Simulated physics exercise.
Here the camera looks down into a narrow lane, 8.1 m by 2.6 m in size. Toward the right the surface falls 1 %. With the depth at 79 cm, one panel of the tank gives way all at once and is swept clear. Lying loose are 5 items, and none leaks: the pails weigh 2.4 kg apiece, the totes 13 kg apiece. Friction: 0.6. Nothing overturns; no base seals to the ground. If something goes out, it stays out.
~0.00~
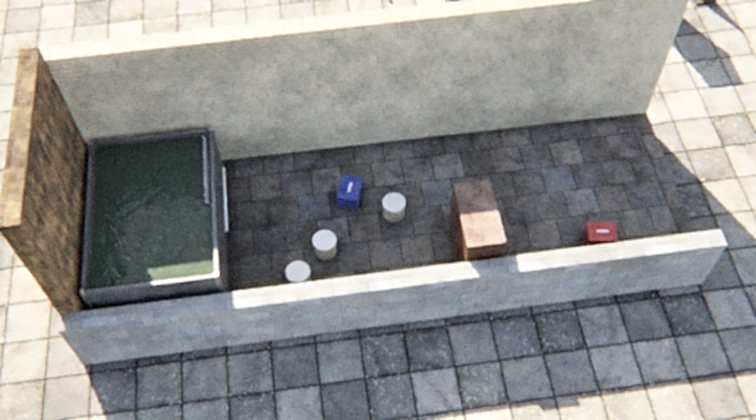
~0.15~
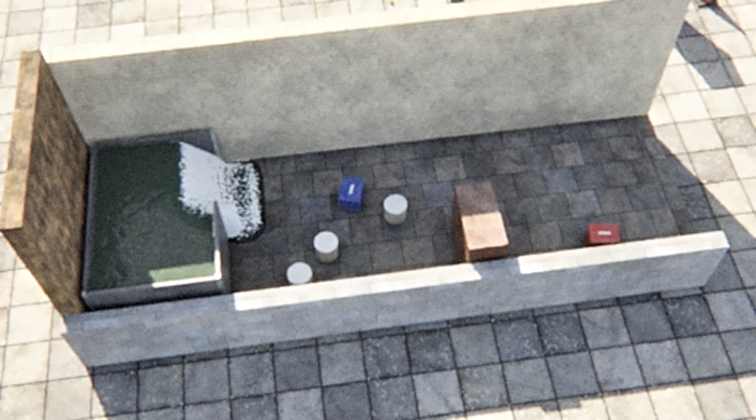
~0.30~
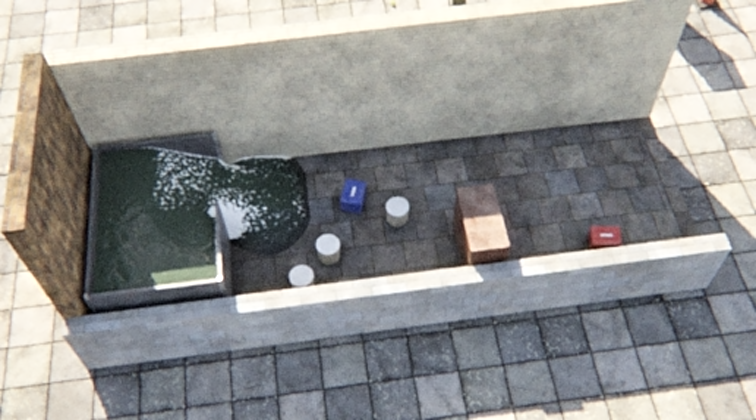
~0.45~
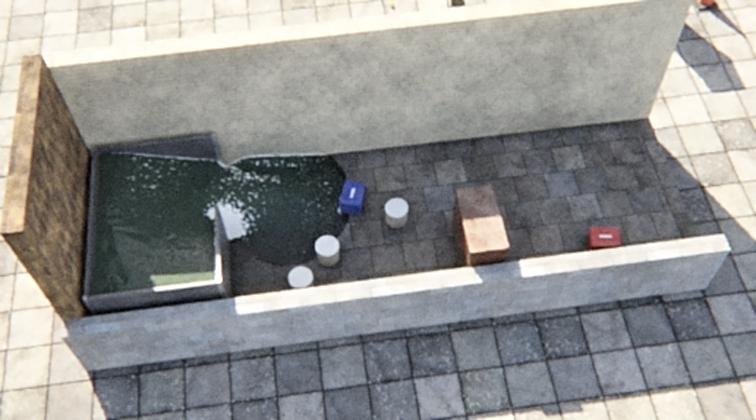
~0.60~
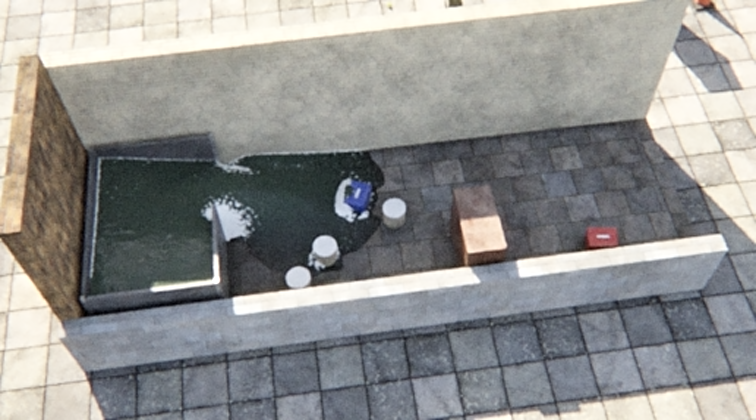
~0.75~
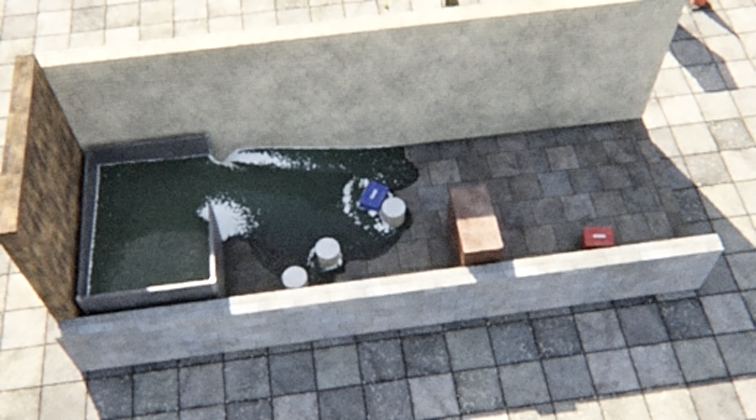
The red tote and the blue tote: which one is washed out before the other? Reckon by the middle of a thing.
I would say the blue one.
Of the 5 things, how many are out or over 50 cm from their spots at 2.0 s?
3 in all.
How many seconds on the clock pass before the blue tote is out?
Exit time: About 2.5 s.
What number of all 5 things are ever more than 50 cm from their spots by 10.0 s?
It works out to 5.
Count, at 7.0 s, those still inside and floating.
At that moment it comes to 2.
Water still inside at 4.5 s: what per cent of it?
Somewhere near 70 percent, give or take.
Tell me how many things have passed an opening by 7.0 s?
By then 2.
After 2.0 s the red tote is near (599, 237), 0.0 m from its start, aground; the blue tote is near (580, 205), 3.3 m from its start, aground; 0 of 5 are out; 1 afloat.
After 4.5 s the red tote is near (637, 237), 0.5 m from its start, aground; the blue tote has gone out (at 2.7 s); 2 of 5 are out; 2 afloat.
After 7.0 s the red tote is near (637, 237), 0.5 m from its start, aground; the blue tote has gone out (at 2.7 s); 2 of 5 are out; 2 afloat.
After 10.0 s the red tote is near (637, 237), 0.5 m from its start, aground; the blue tote has gone out (at 2.7 s); 2 of 5 are out; 2 afloat.
